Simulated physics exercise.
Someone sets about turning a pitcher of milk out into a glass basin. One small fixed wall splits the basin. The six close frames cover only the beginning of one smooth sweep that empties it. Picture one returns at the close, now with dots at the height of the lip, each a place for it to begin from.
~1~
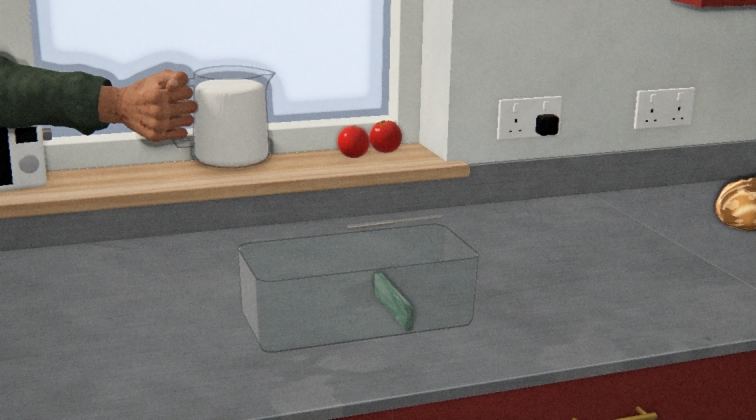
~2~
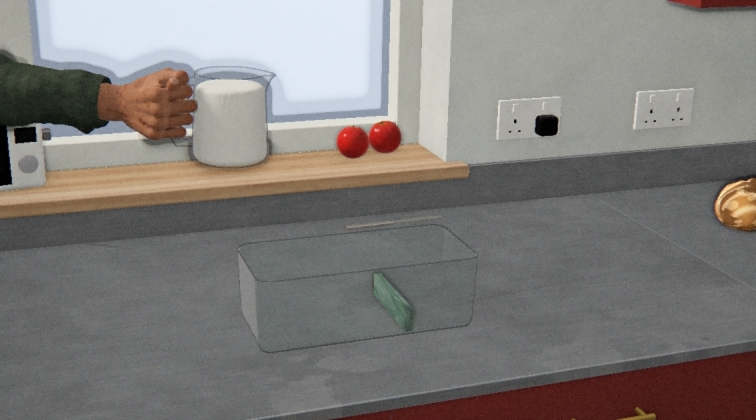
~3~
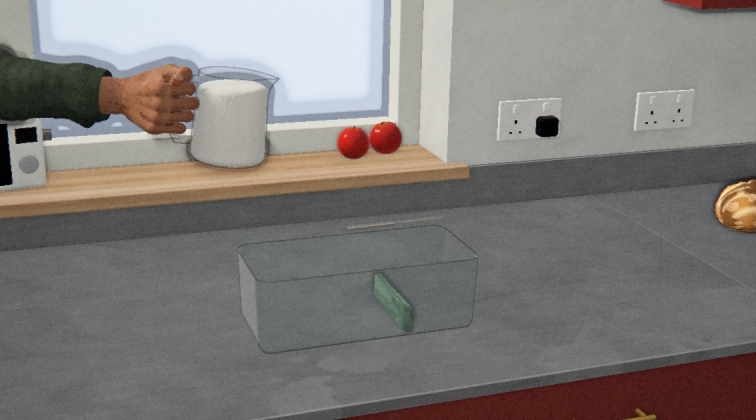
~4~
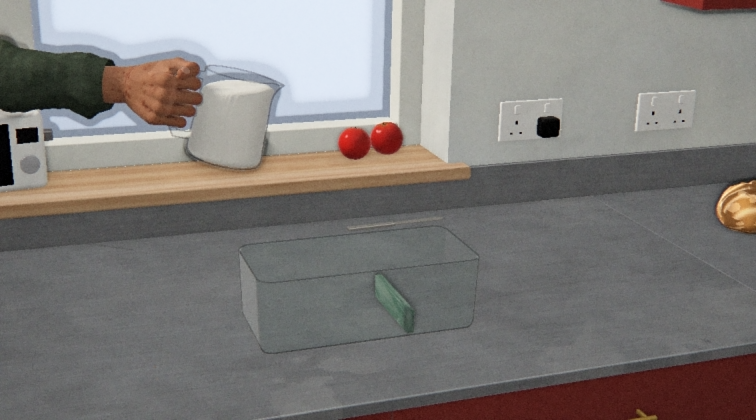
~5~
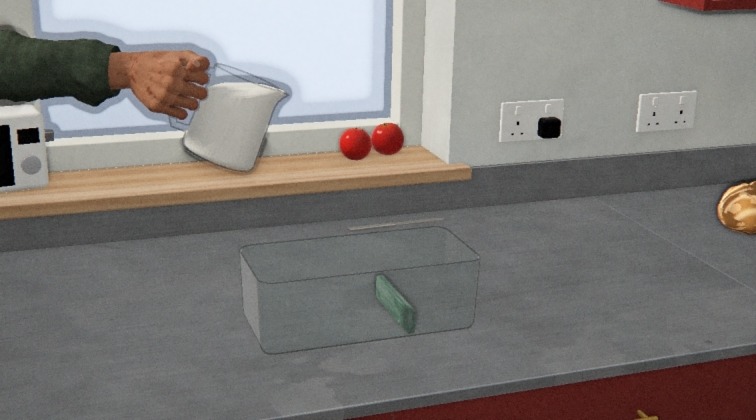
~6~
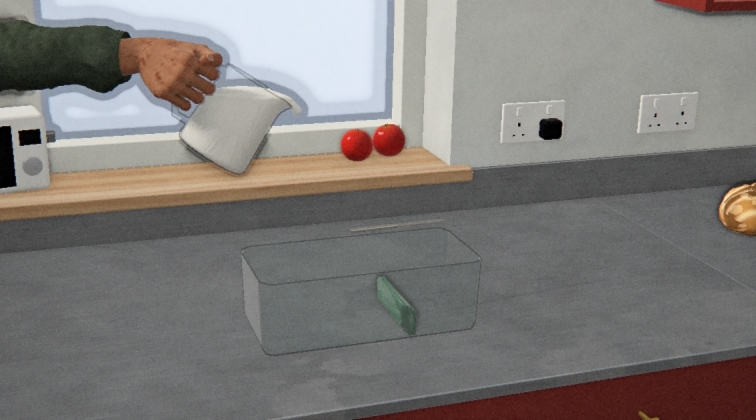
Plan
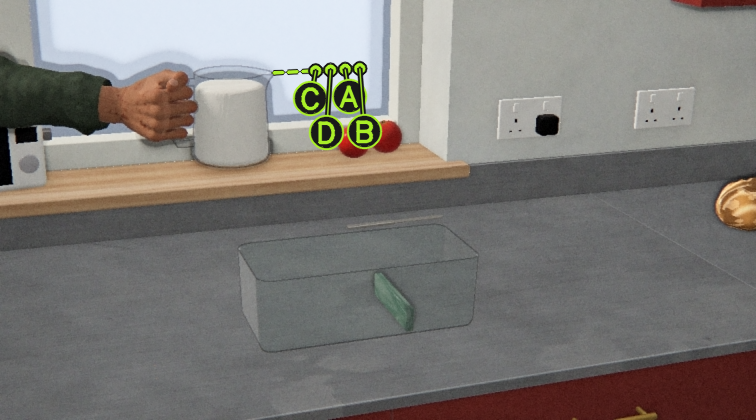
A hand tilts a glass pitcher of milk rightward until milk just reaches over its lip.
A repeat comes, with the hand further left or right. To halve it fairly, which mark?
D.
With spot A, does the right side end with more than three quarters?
No.
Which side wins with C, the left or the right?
The left side.
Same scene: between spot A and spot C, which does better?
Here it is spot A.
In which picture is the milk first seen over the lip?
Picture 6.
In lime, A at (345, 69); B at (359, 68); C at (315, 70); D at (330, 70).
Choosing A, about 32 % ends left of the wall and 66 % right of it; 3 % is lost outside.
Choosing B, about 22 % ends left of the wall and 73 % right of it; 5 % is lost outside.
Choosing C, about 82 % ends left of the wall and 12 % right of it; 6 % is lost outside.
Choosing D, about 50 % ends left of the wall and 47 % right of it.
